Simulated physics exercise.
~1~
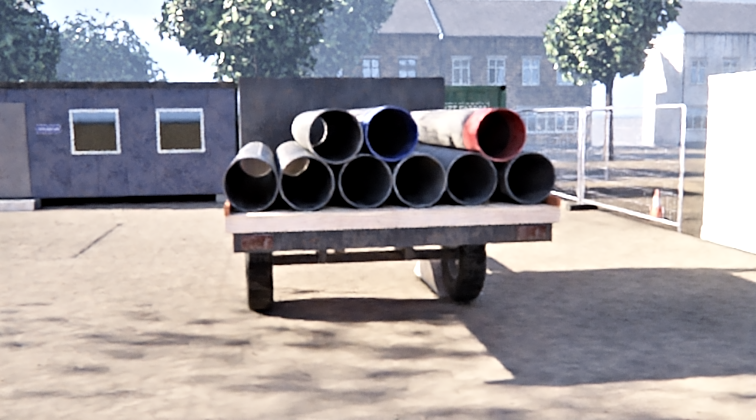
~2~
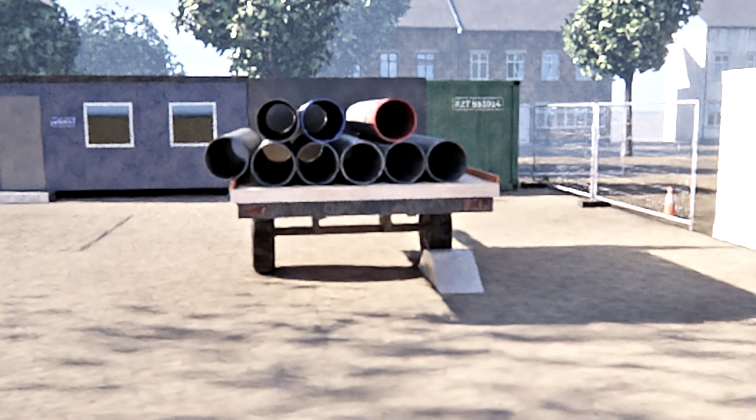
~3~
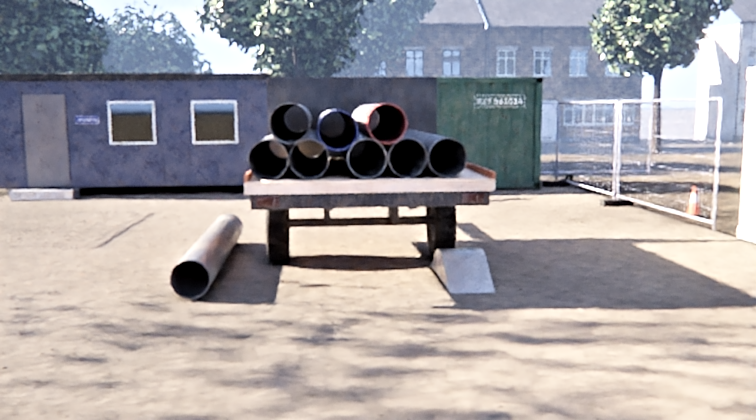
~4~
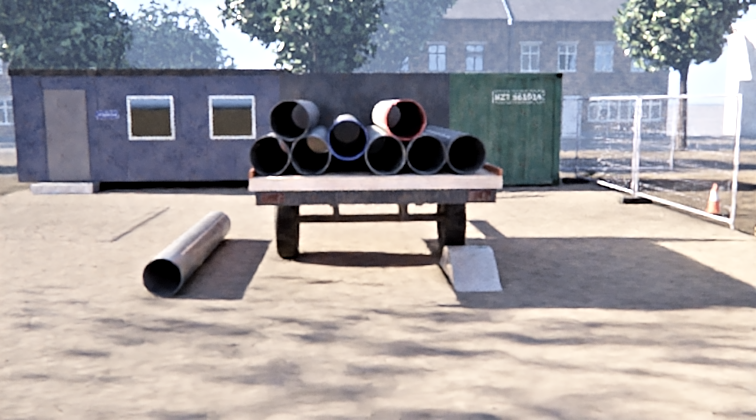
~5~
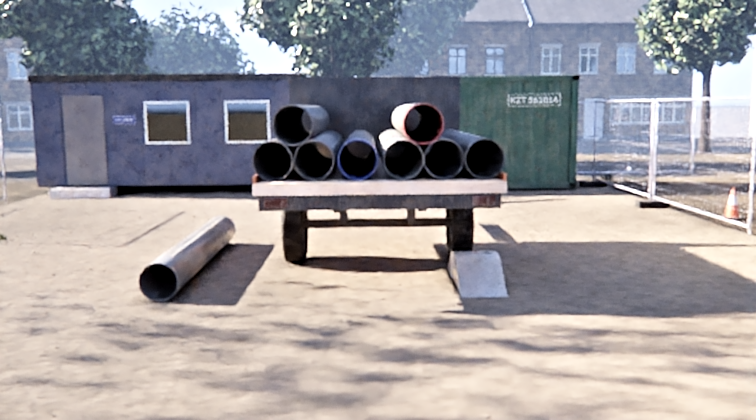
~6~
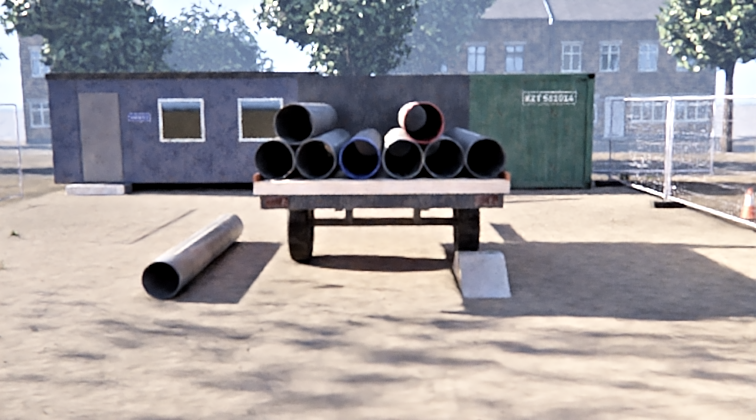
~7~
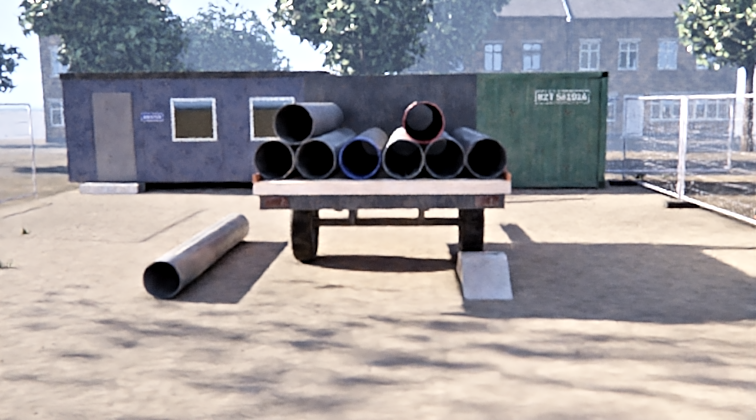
The footage shows a flat trailer stacked with pipes tilting as a wheel passes over a hump, and one dark pipe drops off the left side onto the ground. The blue pipe settles down into the bottom row, while the red one shifts and stays on top.
